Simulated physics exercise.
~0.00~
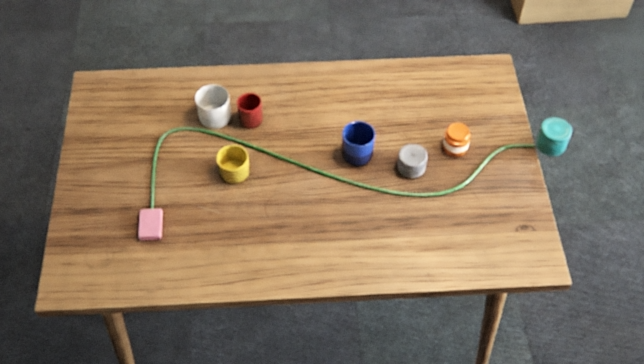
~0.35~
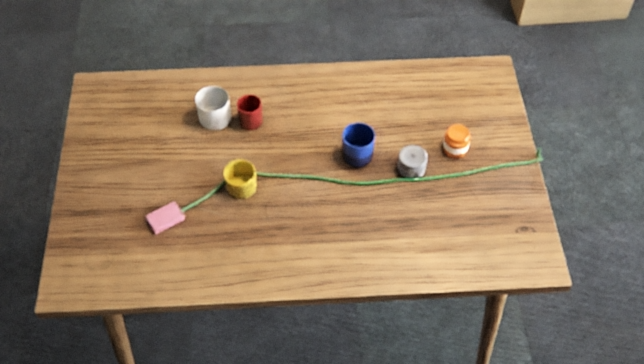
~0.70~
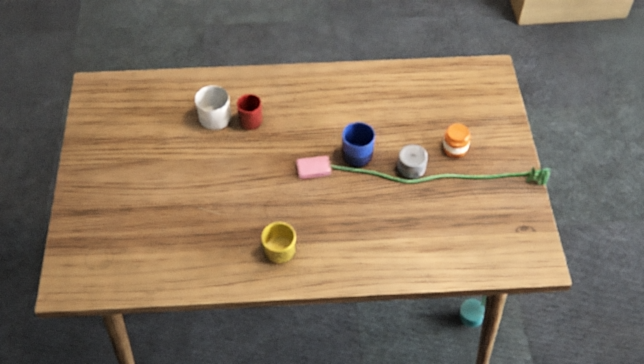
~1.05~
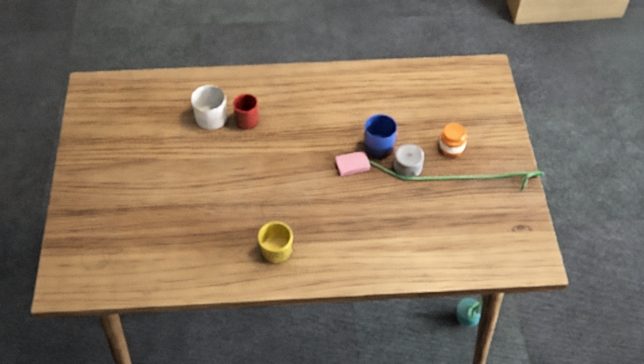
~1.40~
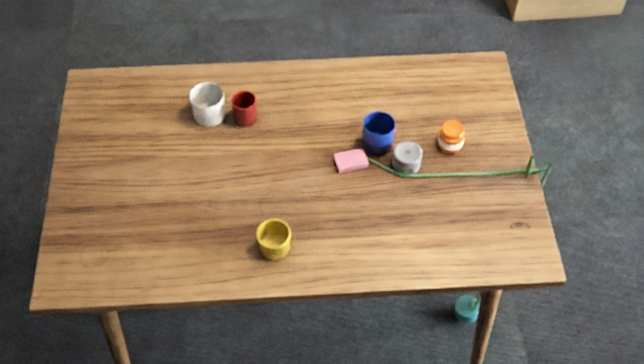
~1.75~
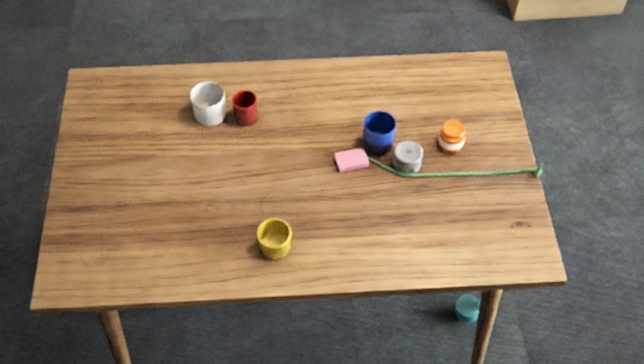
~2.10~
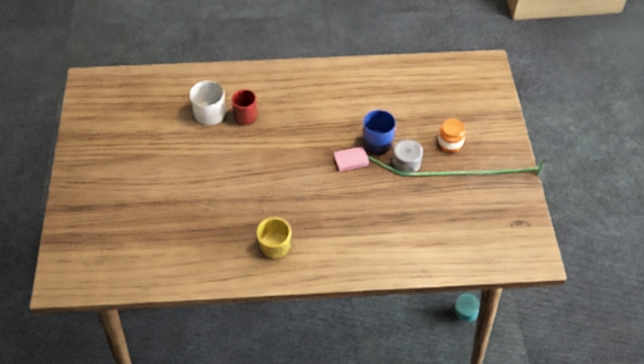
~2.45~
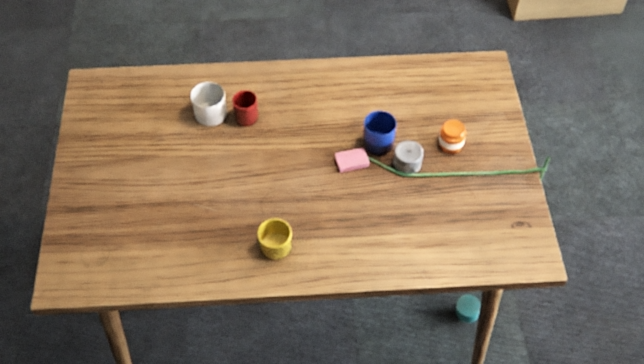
Wooden table with a teal speaker dropping off the right edge, its green cable dragging a pink phone and shifting two mugs.
